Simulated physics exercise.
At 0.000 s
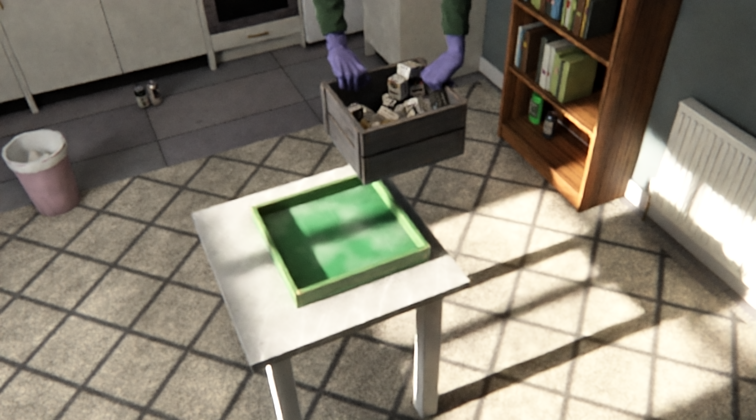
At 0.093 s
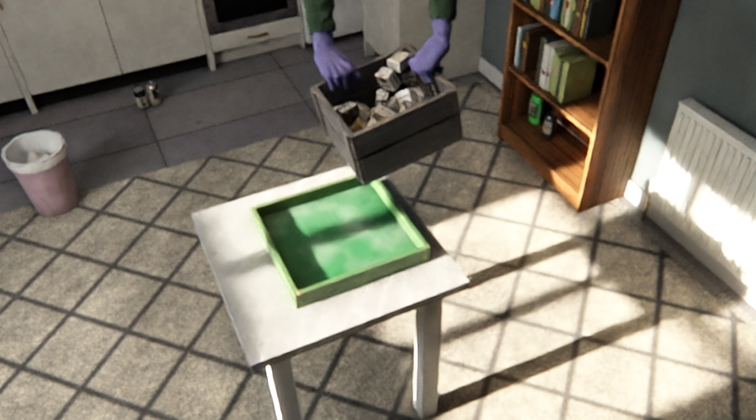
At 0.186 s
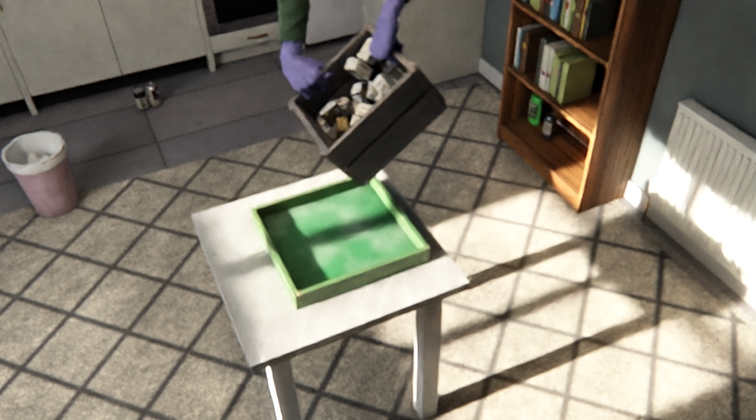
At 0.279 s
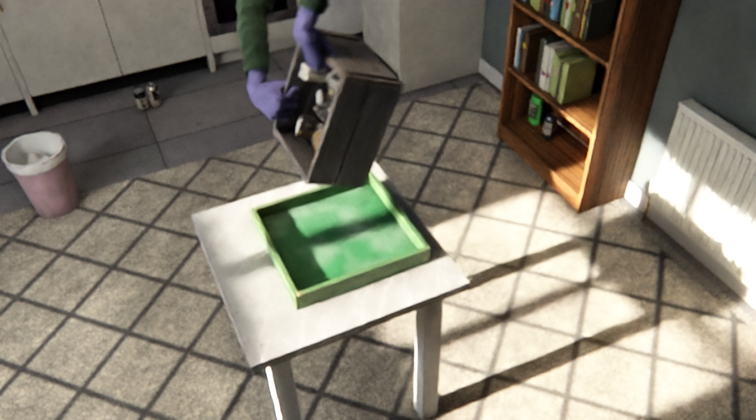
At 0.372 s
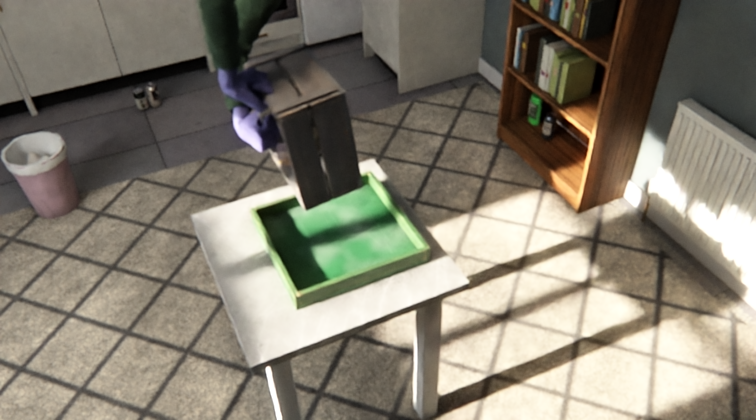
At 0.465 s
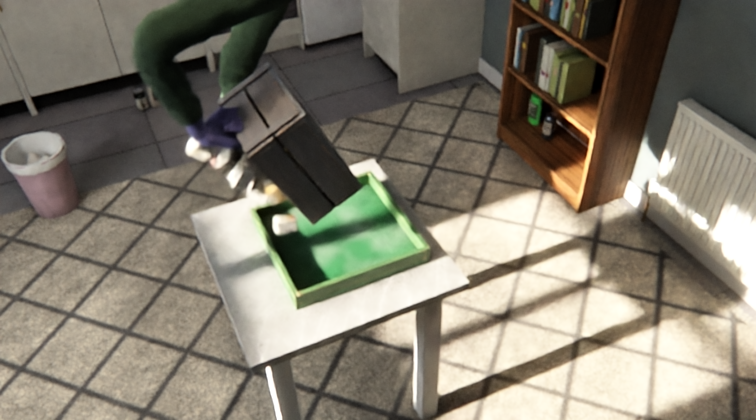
A sunlit room with a diamond-patterned carpet beside grey kitchen tiles is seen from above by a camera that stays still. A green tray sits on a white table in the centre, with a pink bin at left and a wooden bookcase and white radiator at right. Purple-gloved hands in green sleeves carry a grey box of small cartons leftward and down, turning it steadily past upright until cartons tumble out near the tray's left edge.
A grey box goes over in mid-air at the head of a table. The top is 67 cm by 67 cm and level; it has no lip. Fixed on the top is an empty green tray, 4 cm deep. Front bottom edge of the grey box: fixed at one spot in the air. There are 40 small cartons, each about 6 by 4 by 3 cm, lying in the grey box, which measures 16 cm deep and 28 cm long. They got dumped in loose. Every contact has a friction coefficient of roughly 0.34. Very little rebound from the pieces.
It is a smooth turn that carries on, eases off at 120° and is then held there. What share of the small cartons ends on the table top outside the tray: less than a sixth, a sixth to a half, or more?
Note: Missing the tray, onto the table top - one sixth up to half of them.
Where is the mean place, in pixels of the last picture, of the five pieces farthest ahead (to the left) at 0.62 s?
The leading five average out near (155, 287).
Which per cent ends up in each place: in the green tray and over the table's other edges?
About 0 and 0 per cent.
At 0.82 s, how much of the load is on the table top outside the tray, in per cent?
Roughly 40 percent.
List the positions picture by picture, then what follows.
In the first picture (we follow the rim corner now nearest the camera), grey box at (366, 131); green tray at (299, 292); tilt 0°; nothing out yet.
The second picture shows grey box at (354, 135); tilt 10°.
The third picture shows grey box at (329, 151); tilt 35°.
The fourth picture shows grey box at (308, 179); tilt 67°.
The fifth picture shows grey box at (303, 207); tilt 96°.
The sixth picture shows grey box at (310, 221); green tray at (298, 294); tilt 116°; 12 out, the lowest carton at (285, 224).
After 0.62 s, tilt 120°; 6 still in the grey box, 1 in the green tray, 21 on the table top outside the tray, 1 over the left end of the table and 11 in the air.
After 0.82 s, tilt 120°; 15 on the table top outside the tray, 21 over the left end of the table and 4 in the air.
After 1.09 s, tilt 120°; 14 on the table top outside the tray and 26 over the left end of the table.
When it is over (at 1.44 s), 11 on the table top outside the tray and 29 over the left end of the table. Asked share, 11 of 40, 28 per cent.
